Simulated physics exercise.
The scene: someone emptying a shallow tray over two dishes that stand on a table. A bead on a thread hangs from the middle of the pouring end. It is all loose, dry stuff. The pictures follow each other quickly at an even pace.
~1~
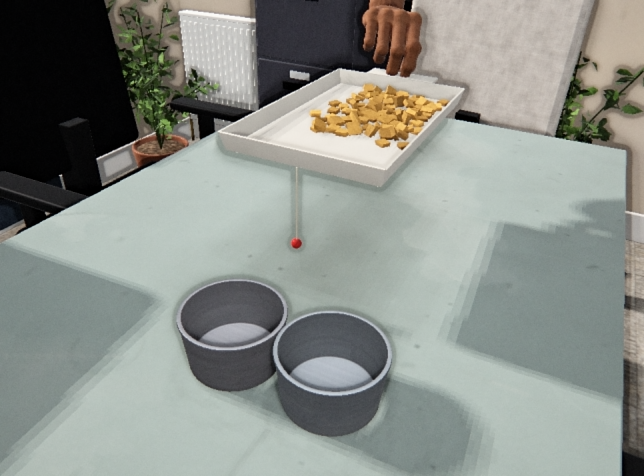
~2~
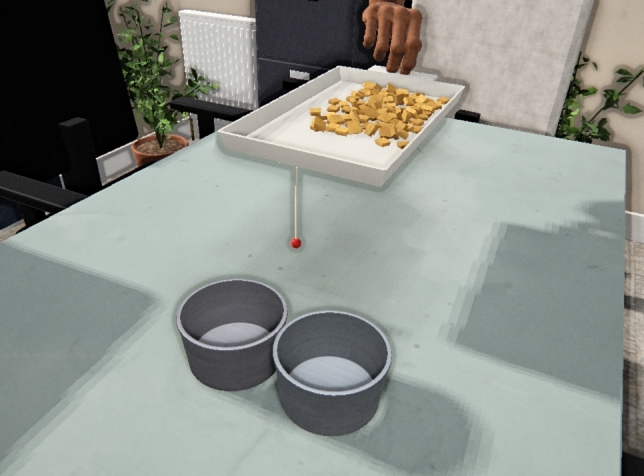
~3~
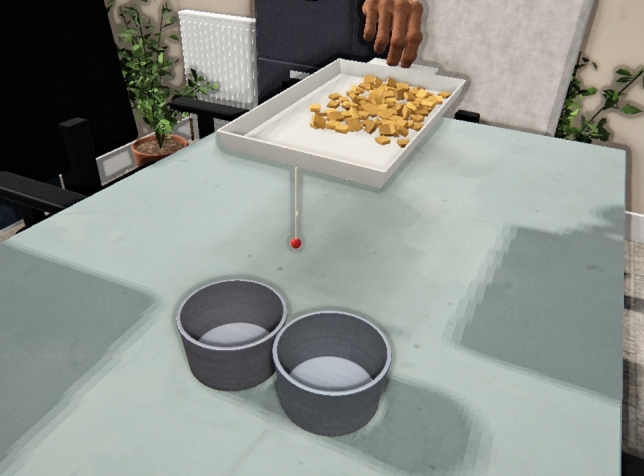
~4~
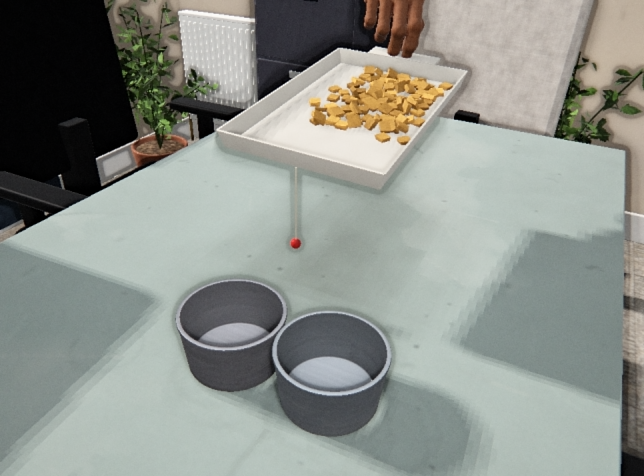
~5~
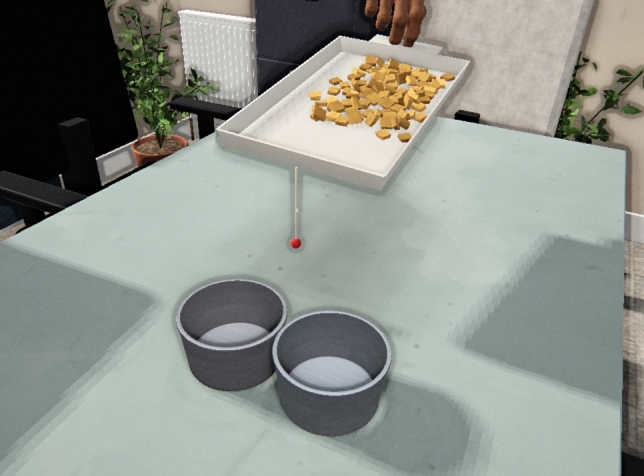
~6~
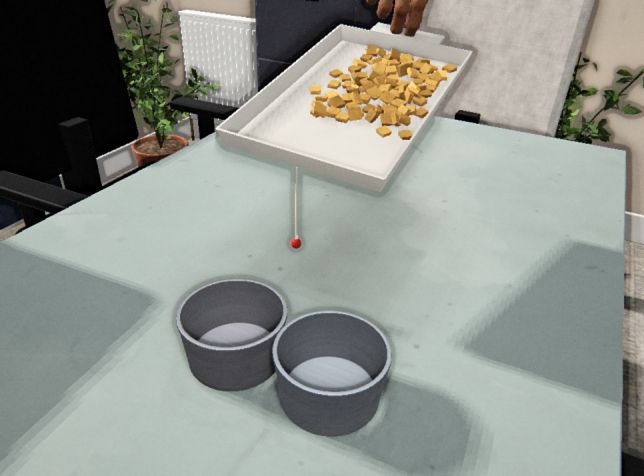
The footage shows a hand holding a shallow white tray of golden-brown cereal squares above two empty grey dishes on a table, then gradually raising the tray's far end so it tilts slightly, while a red bead hangs nearly still.
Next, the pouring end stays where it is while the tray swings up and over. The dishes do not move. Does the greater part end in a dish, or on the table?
In the dishes lies less than half of it.
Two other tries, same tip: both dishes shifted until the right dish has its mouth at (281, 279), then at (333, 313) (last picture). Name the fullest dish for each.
First the dish on the right, then the right-hand dish.
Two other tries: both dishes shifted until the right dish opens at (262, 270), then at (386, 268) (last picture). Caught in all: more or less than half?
In turn: The smaller part; under half.
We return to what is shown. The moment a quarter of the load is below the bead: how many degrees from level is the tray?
Around 95° of tilt.
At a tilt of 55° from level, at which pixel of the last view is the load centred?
Roughly at (353, 151).
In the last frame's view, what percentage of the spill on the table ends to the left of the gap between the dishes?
Close to 10 per cent.
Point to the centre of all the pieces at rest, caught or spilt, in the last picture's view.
Close to (341, 337).
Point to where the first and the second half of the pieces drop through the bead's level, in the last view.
First near (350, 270), later near (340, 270).
Just after the last frame, tray tipped steeply; almost all on the tray; just a few in the air.
A moment on, tray tipped right over; the larger part on the tray; just a few in the left dish; roughly a quarter outside both; just a few in the air.
Further on, tray tipped past a quarter turn; just a few in the right dish; about a tenth in the left dish; almost all outside both.
When it is over, tray tipped past a quarter turn; just a few in the right dish; about a tenth in the left dish; almost all outside both.
